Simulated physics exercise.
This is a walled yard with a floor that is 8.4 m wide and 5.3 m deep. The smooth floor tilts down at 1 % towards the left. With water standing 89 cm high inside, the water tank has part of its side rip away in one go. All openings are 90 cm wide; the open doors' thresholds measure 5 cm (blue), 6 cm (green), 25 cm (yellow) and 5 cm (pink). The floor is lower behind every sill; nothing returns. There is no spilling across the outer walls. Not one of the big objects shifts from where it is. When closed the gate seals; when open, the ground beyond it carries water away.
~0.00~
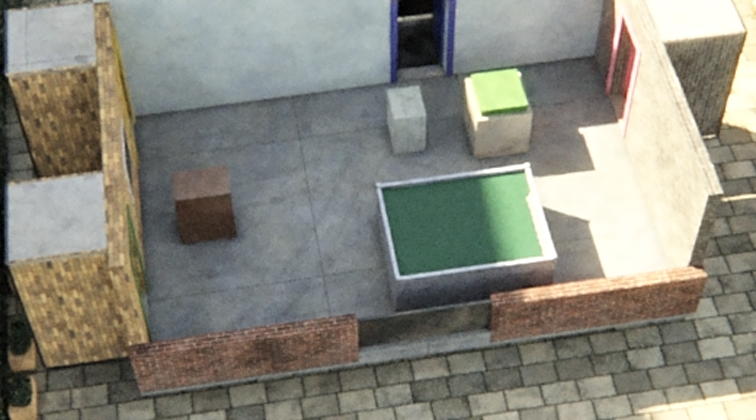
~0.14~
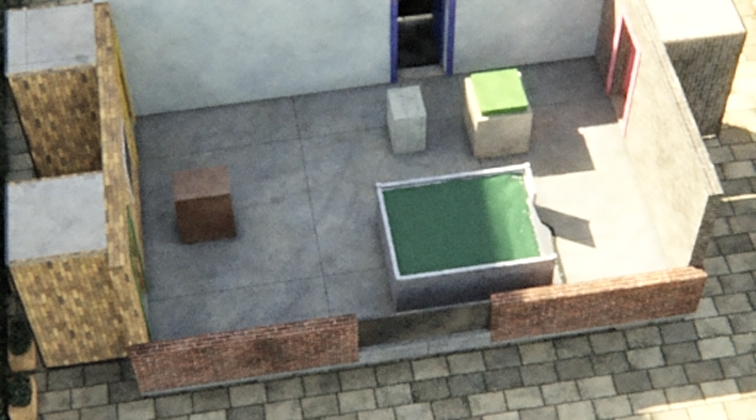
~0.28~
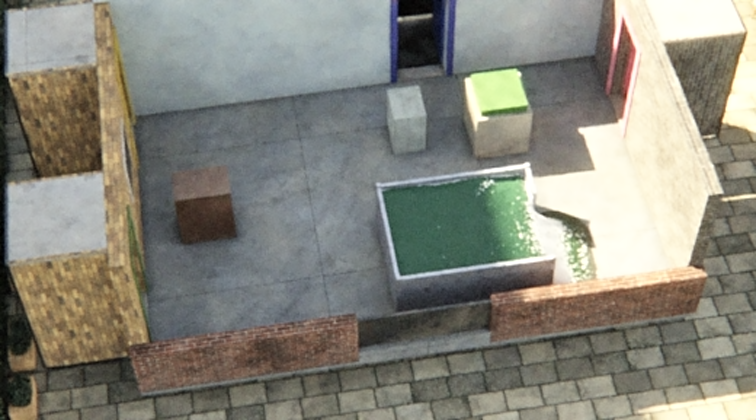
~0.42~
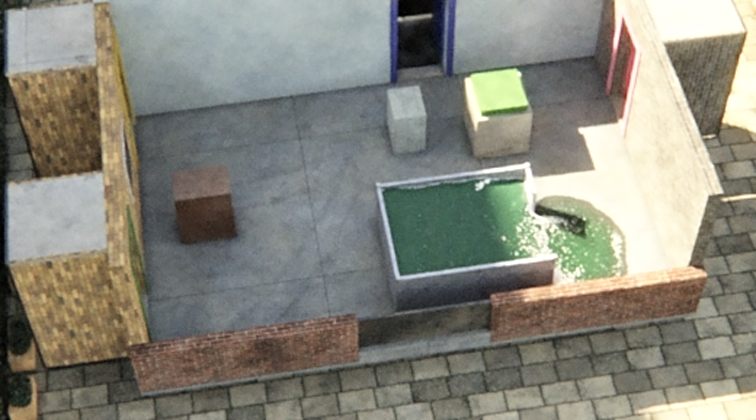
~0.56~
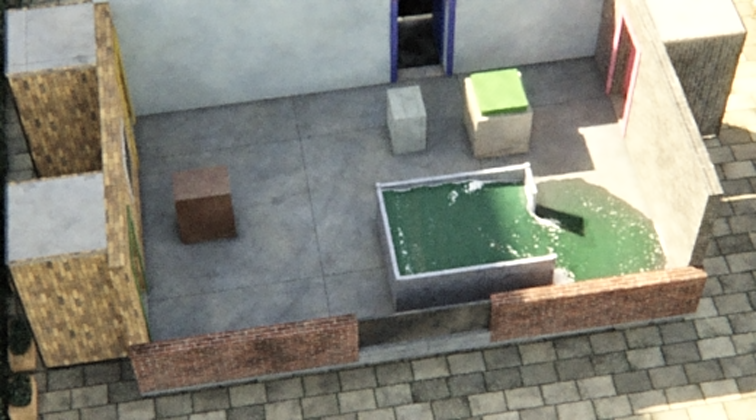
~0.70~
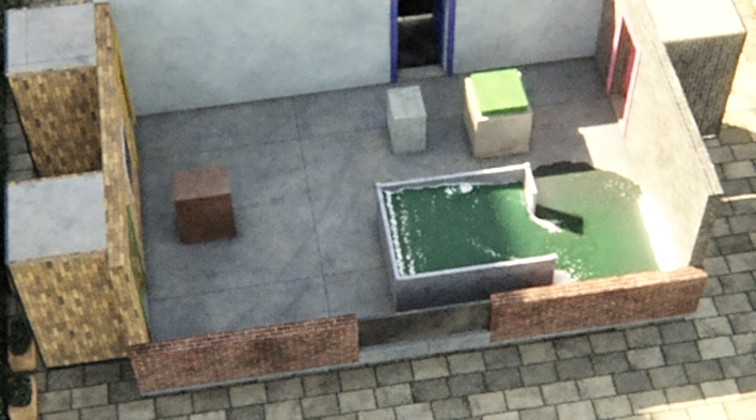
In a walled yard, a tank of green water stood still until its right side broke open, and the water poured out through the gap and spread across the floor towards the right wall.
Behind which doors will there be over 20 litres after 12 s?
One by one: For the blue door I'd say above the limit. For the green door I'd say above the limit. For the yellow door I'd say within the limit. For the pink door I'd say above the limit.
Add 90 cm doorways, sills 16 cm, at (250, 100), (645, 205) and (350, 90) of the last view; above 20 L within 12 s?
Per doorway, in order: Insufficient / sufficient / insufficient.
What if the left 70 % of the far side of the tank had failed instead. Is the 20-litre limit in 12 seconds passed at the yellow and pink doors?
Lab note: Vs limit, yellow door limit exceeded; pink door inside limit.
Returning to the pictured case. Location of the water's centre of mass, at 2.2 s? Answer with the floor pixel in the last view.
(535, 239).
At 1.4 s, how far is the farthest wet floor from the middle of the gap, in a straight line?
About 3.6 m.
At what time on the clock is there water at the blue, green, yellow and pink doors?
The front reaches blue at 3.0 s, green at 5.0 s, yellow at 5.5 s, pink at 1.3 s.
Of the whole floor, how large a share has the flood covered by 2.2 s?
I'd say around 25 % is wet.
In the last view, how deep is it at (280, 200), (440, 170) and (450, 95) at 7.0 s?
Depths: About 3, 6 and 10 centimetres.
After 1.4 s water covers 15 % of the floor and is deepest (69 cm) near (667, 284); blue door not reached, green door not reached, yellow door not reached, pink door 7 cm at the sill, 0 L in.
After 2.2 s water covers 25 % of the floor and is deepest (54 cm) near (664, 275); blue door not reached, green door not reached, yellow door not reached, pink door 11 cm at the sill, 3 L in.
After 3.5 s water covers 40 % of the floor and is deepest (42 cm) near (552, 73); blue door 8 cm at the sill, 0 L in, green door not reached, yellow door not reached, pink door 10 cm at the sill, 22 L in.
After 7.0 s water covers 90 % of the floor and is deepest (20 cm) near (591, 98); blue door 7 cm at the sill, 30 L in, green door 9 cm at the sill, 20 L in, yellow door 17 cm at the sill, 0 L in, pink door 18 cm at the sill, 185 L in.
After 12.0 s water covers 100 % of the floor and is deepest (16 cm) near (151, 331); blue door 5 cm at the sill, 42 L in, green door 12 cm at the sill, 79 L in, yellow door 15 cm at the sill, 0 L in, pink door 8 cm at the sill, 322 L in.
